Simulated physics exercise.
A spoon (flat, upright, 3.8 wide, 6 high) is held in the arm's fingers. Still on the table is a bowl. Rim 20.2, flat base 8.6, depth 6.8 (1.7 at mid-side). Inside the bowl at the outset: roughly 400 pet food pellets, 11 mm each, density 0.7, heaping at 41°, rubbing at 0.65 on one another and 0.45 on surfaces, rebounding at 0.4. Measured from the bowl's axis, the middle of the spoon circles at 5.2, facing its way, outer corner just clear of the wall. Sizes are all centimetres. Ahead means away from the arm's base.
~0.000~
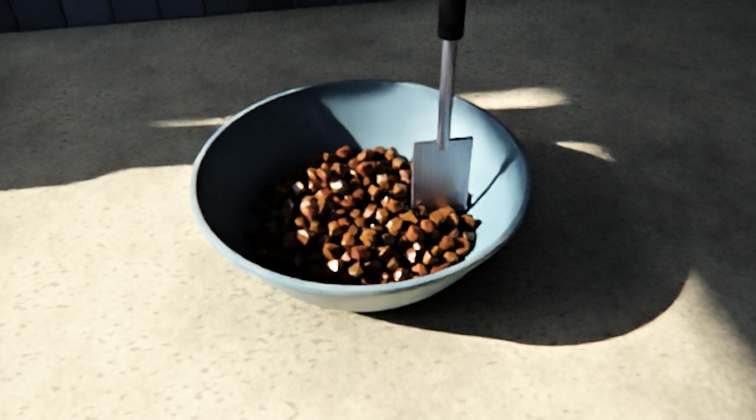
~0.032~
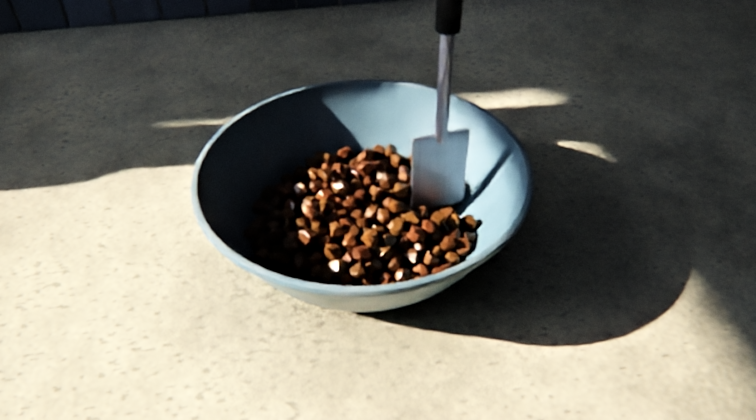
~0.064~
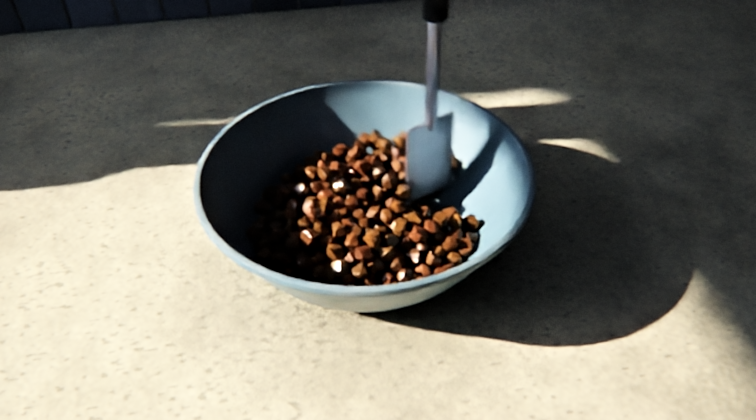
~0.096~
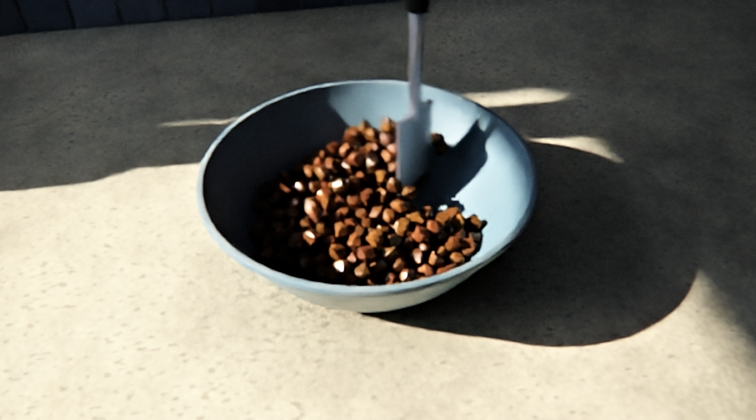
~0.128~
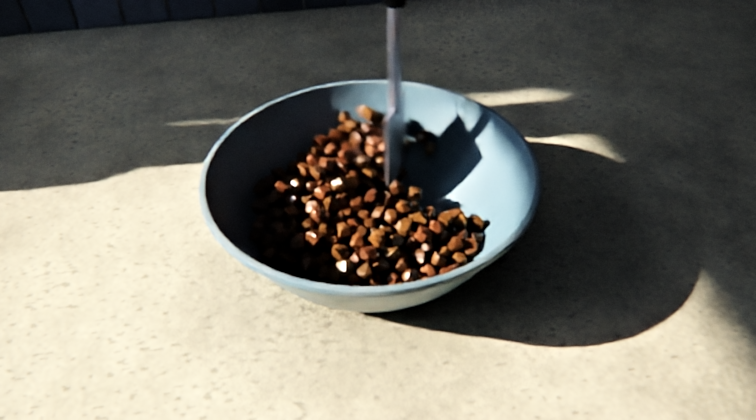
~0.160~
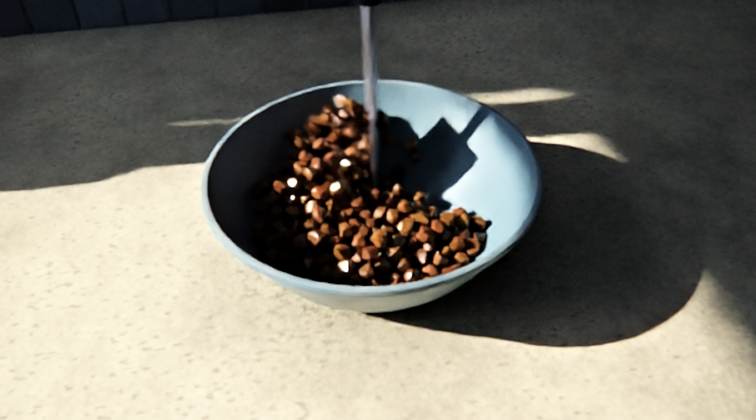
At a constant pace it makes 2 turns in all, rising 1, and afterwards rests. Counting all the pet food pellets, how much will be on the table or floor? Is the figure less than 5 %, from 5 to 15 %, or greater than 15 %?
The figure is from 5 to 15 %.
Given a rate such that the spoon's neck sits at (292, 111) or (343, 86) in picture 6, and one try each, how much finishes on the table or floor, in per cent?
About 35 per cent, then about 20 per cent.
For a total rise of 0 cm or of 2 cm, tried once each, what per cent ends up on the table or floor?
Close to 25 and 5 percent, in that order.
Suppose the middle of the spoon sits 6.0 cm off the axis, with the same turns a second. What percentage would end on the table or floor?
Some 5 percent would.
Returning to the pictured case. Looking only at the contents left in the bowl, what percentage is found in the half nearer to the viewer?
Roughly 45 per cent.
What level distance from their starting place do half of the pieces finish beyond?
About 8 centimetres.
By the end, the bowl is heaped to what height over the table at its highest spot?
7.0 cm, roughly.
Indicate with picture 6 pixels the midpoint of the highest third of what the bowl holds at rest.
At about (405, 176).
After 0.60 s, 332° round, highest piece 8 above the table; 384 in the bowl, 13 on the table or floor, 5 in flight or on the tool.
After 1.03 s, 223° round, highest piece 8 above the table; 367 in the bowl, 32 on the table or floor, 3 in flight or on the tool.
After 1.45 s, 0° round, highest piece 8 above the table; 360 in the bowl, 42 on the table or floor.
After 2.15 s, 0° round, highest piece 8 above the table; 360 in the bowl, 42 on the table or floor.
In the end, 360 in the bowl, 42 on the table or floor. That is 10 % on the table or floor.
